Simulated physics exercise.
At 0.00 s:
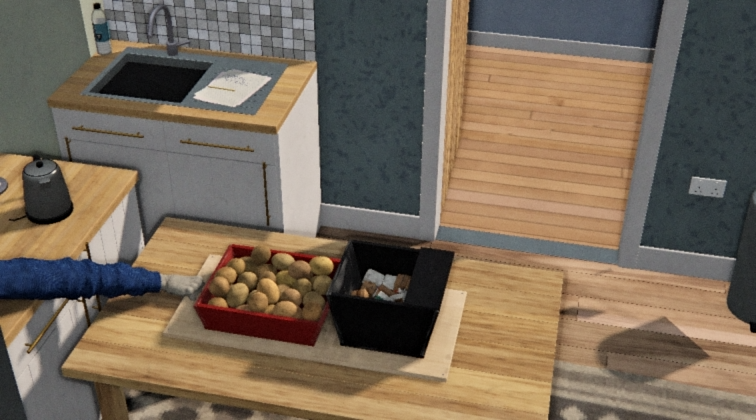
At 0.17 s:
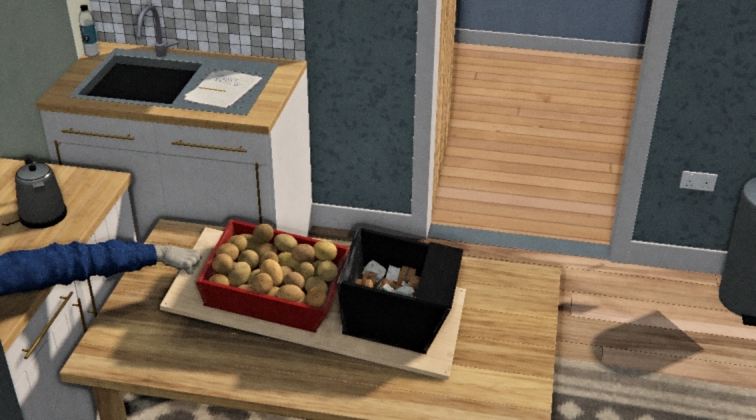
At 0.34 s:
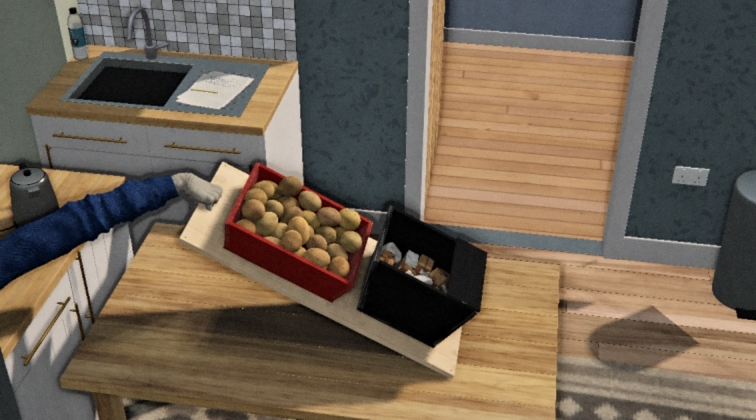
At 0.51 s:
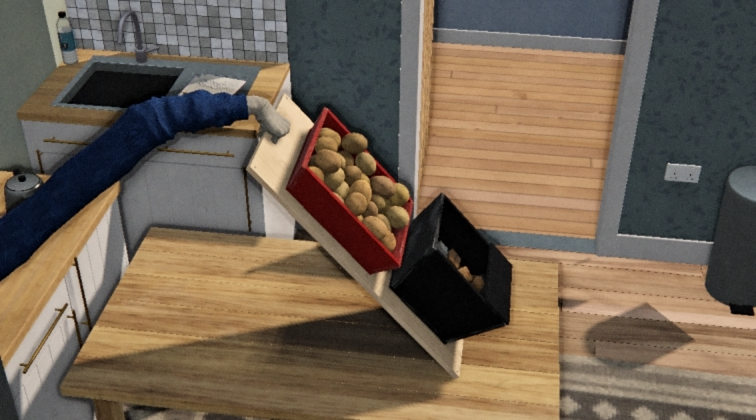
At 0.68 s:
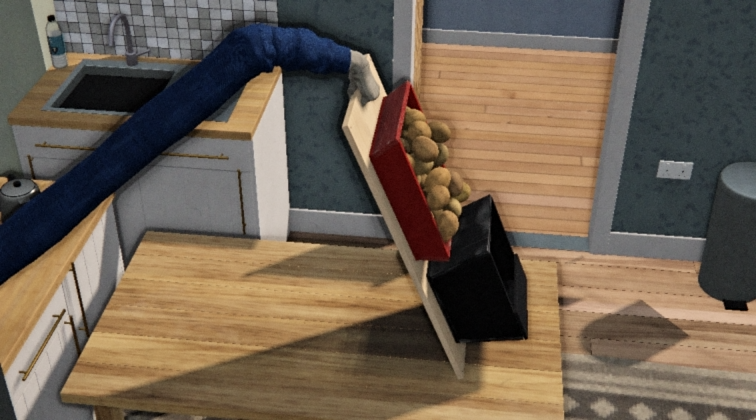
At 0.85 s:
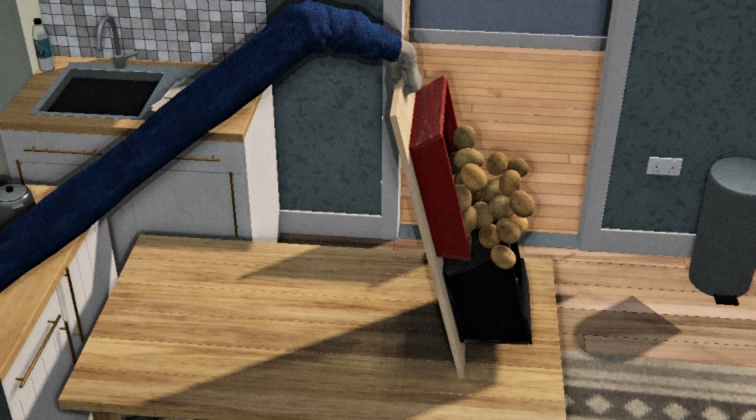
A gloved hand lifted the left side of a board holding a red crate of potatoes and a black crate, tilting it steeply to the right until potatoes tumbled out of the red crate.
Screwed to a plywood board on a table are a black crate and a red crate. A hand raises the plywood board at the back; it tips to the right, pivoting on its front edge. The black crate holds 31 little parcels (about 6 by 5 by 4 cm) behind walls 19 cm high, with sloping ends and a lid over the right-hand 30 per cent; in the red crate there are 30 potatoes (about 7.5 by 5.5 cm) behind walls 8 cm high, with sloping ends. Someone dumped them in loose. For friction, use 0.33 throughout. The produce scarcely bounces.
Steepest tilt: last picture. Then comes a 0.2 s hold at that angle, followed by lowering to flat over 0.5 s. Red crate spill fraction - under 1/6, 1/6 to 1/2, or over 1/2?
I'd say it will hang on to under half of them.
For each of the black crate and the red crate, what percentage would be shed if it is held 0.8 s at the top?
Black crate 0%, red crate 80%.
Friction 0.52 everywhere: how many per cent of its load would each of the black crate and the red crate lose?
Black crate 0, red crate 70 per cent.
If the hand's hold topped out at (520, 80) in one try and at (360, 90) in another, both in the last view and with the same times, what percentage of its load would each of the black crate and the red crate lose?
First try, then second: The black crate sheds 20 then 0 per cent, and the red crate sheds 100 then 70 per cent.
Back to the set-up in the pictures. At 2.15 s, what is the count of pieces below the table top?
Roughly 18 in all.
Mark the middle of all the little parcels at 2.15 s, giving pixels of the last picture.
(387, 311).
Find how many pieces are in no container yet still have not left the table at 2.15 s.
About 5 of them.
After 1.06 s, tilt 76°; 0 of 31 out of the black crate and 23 of 30 out of the red crate.
After 1.32 s, tilt 33°; 0 of 31 out of the black crate and 23 of 30 out of the red crate.
After 1.68 s, tilt 0°; 0 of 31 out of the black crate and 23 of 30 out of the red crate.
Outcome (at 2.15 s), 1 of 31 out of the black crate and 23 of 30 out of the red crate. Asked share, 23 of 30, 77 per cent.
